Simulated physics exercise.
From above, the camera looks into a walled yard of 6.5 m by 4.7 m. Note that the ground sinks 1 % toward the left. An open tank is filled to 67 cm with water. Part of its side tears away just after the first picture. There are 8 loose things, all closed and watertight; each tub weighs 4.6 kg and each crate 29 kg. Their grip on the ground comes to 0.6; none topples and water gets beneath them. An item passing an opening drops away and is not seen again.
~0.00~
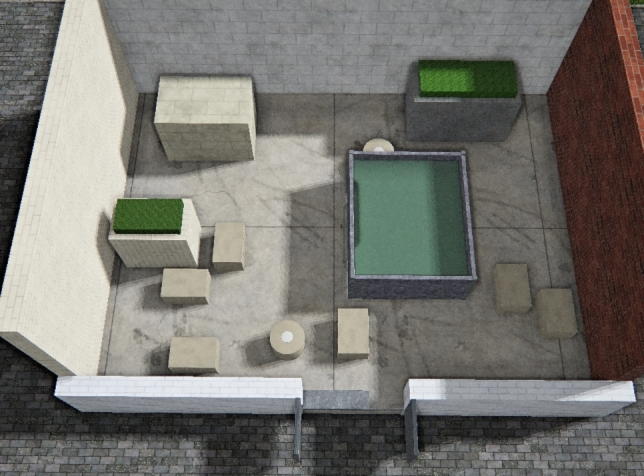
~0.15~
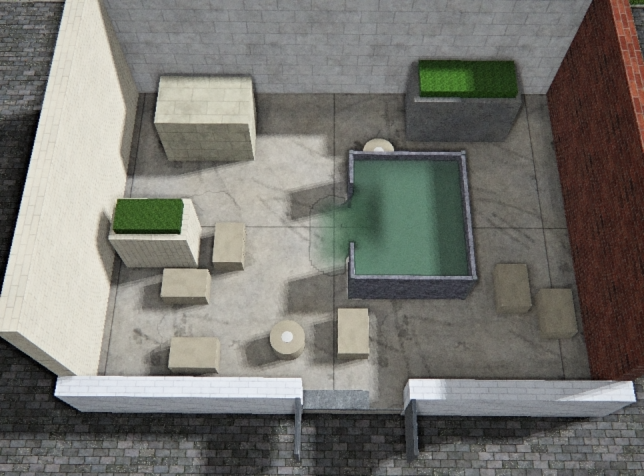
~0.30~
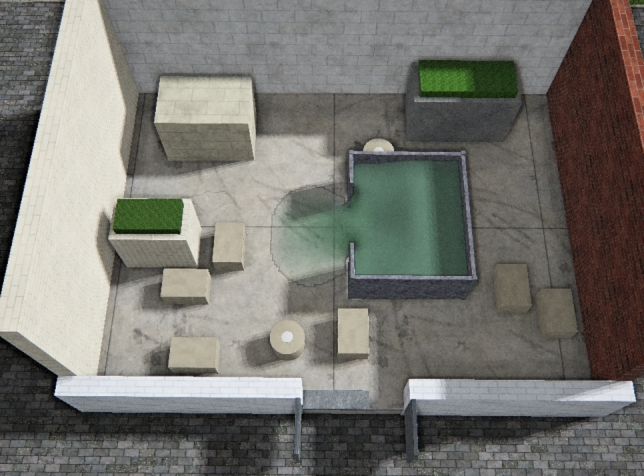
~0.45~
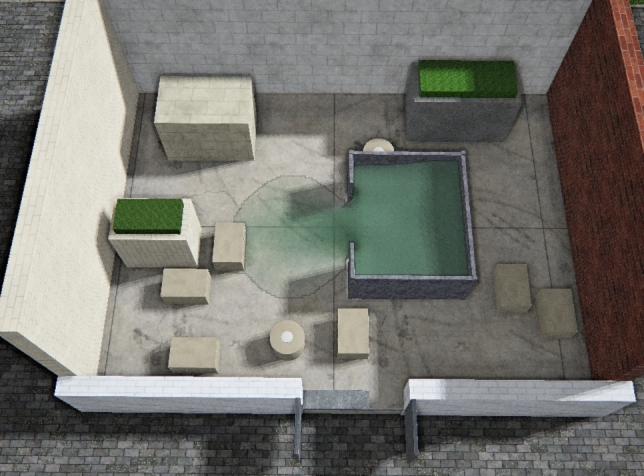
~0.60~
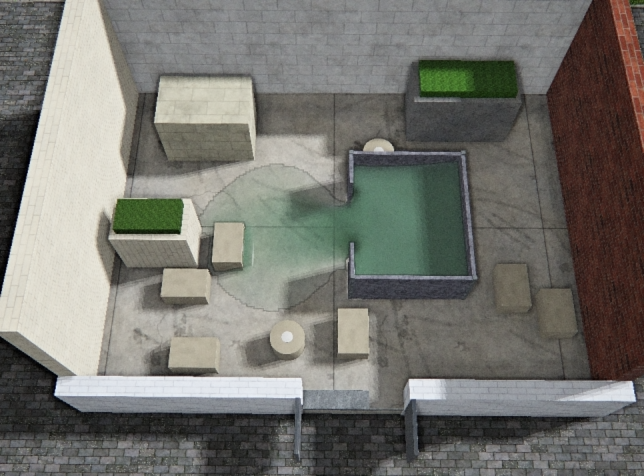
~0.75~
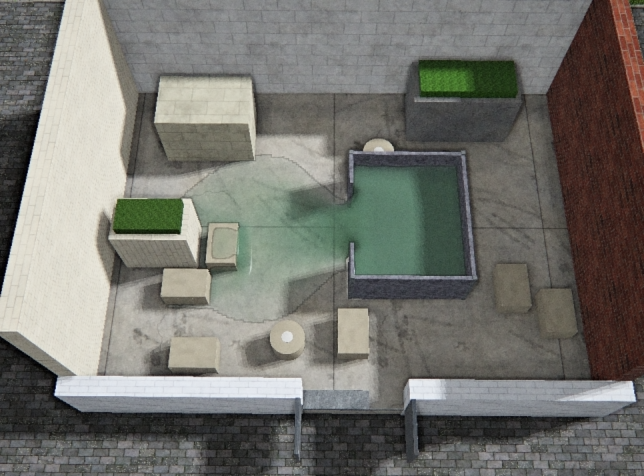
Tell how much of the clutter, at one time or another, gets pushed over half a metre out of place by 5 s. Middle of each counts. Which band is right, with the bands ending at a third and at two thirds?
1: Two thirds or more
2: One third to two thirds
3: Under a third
Answer: 2.
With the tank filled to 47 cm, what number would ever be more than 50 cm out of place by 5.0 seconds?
With that change, 0 of them.
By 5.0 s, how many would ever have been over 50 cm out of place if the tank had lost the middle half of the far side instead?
That gives 1 of them.
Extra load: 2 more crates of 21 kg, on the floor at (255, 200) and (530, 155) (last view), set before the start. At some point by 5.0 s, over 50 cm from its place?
Above, below.
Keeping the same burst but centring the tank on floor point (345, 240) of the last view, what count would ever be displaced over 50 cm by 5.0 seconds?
The answer would then be 4.
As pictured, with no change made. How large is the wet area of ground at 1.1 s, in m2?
Somewhere about 9.5 m2, give or take.
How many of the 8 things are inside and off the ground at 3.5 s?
The count is 3.
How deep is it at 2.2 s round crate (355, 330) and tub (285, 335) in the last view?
Close to 0 and 1 centimetres.
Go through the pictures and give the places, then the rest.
The first picture shows a crate at (229, 242) rests on the ground; a tub at (287, 337), on the bottom; 2.6 m2 under water; 0 of 8 have shifted.
The second picture shows a crate at (229, 242), on the bottom; a tub at (287, 337), on the bottom; water covers 3.2 m2; 0 of 8 have shifted.
The third picture shows a crate at (229, 242), on the bottom; a tub at (287, 337) rests on the ground; 4.0 m2 under water; 0 of 8 have shifted.
The fourth picture shows a crate at (229, 242), on the bottom; a tub at (287, 337), on the bottom; 4.9 m2 under water; 0 of 8 have shifted.
The fifth picture shows a crate at (228, 242) rests on the ground; a tub at (287, 337) rests on the ground; 6.0 m2 under water; 0 of 8 have shifted.
The sixth picture shows a crate at (222, 243), on the bottom, 9 cm from its start; a tub at (287, 337) rests on the ground; 7.1 m2 under water; 1 of 8 have shifted.
After 1.1 s 0 of 8 are over 50 cm from their spots; 0 afloat.
After 2.2 s 1 of 8 are over 50 cm from their spots; 0 afloat.
After 3.5 s 0 of 8 are over 50 cm from their spots; 3 afloat.
After 5.0 s 4 of 8 are over 50 cm from their spots, and 4 have been at some point; 4 afloat.
